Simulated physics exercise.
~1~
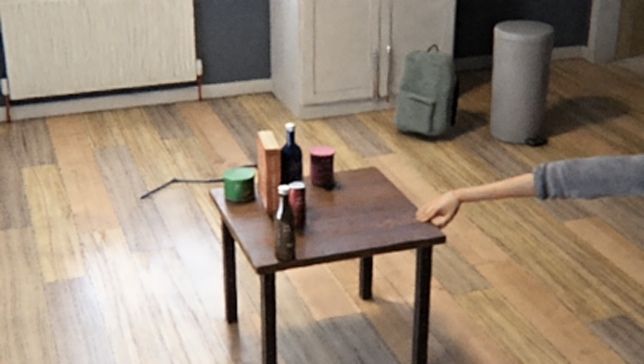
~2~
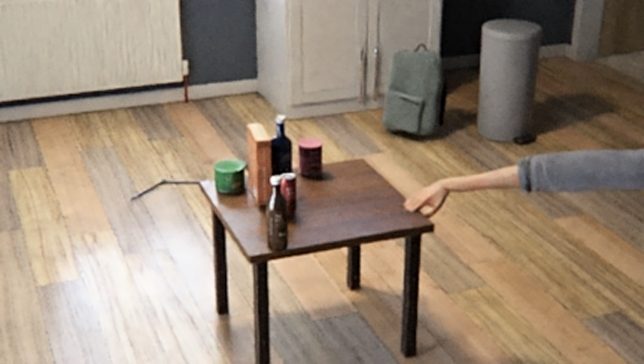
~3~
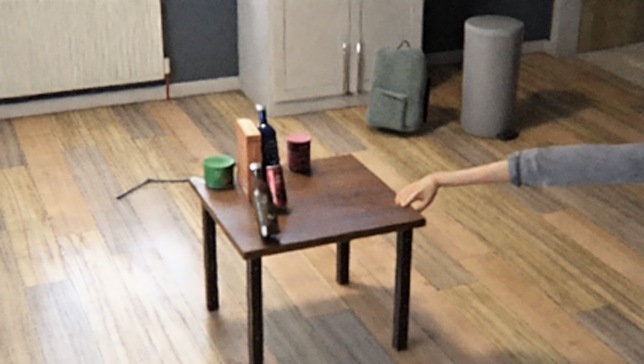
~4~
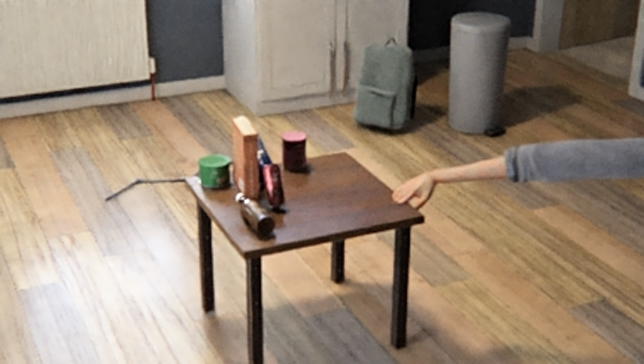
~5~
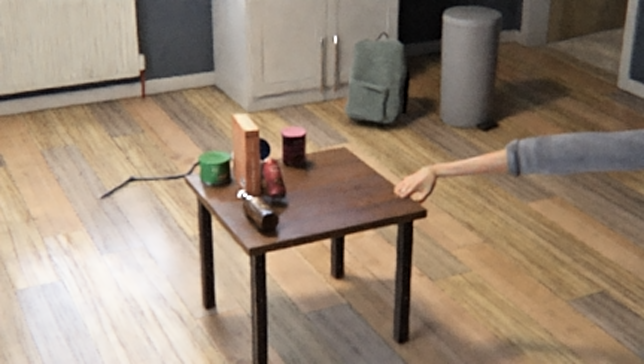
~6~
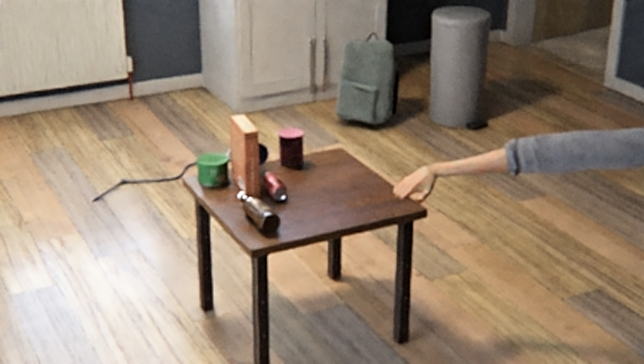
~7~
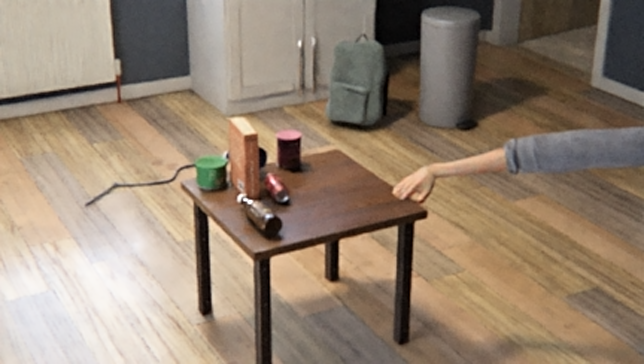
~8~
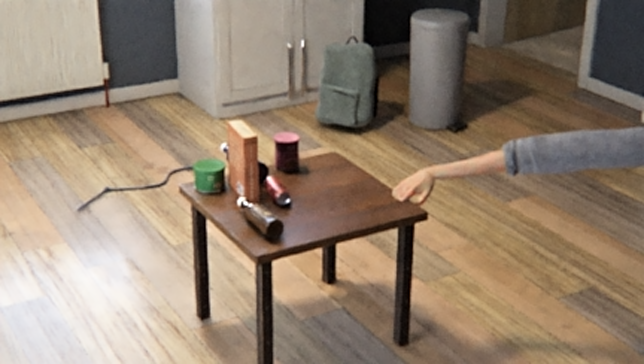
A hand at the right corner of a small wooden table gave it a short shove, and the brown bottle, blue bottle and red can tipped over while the orange book, green tub and pink tin stayed upright.
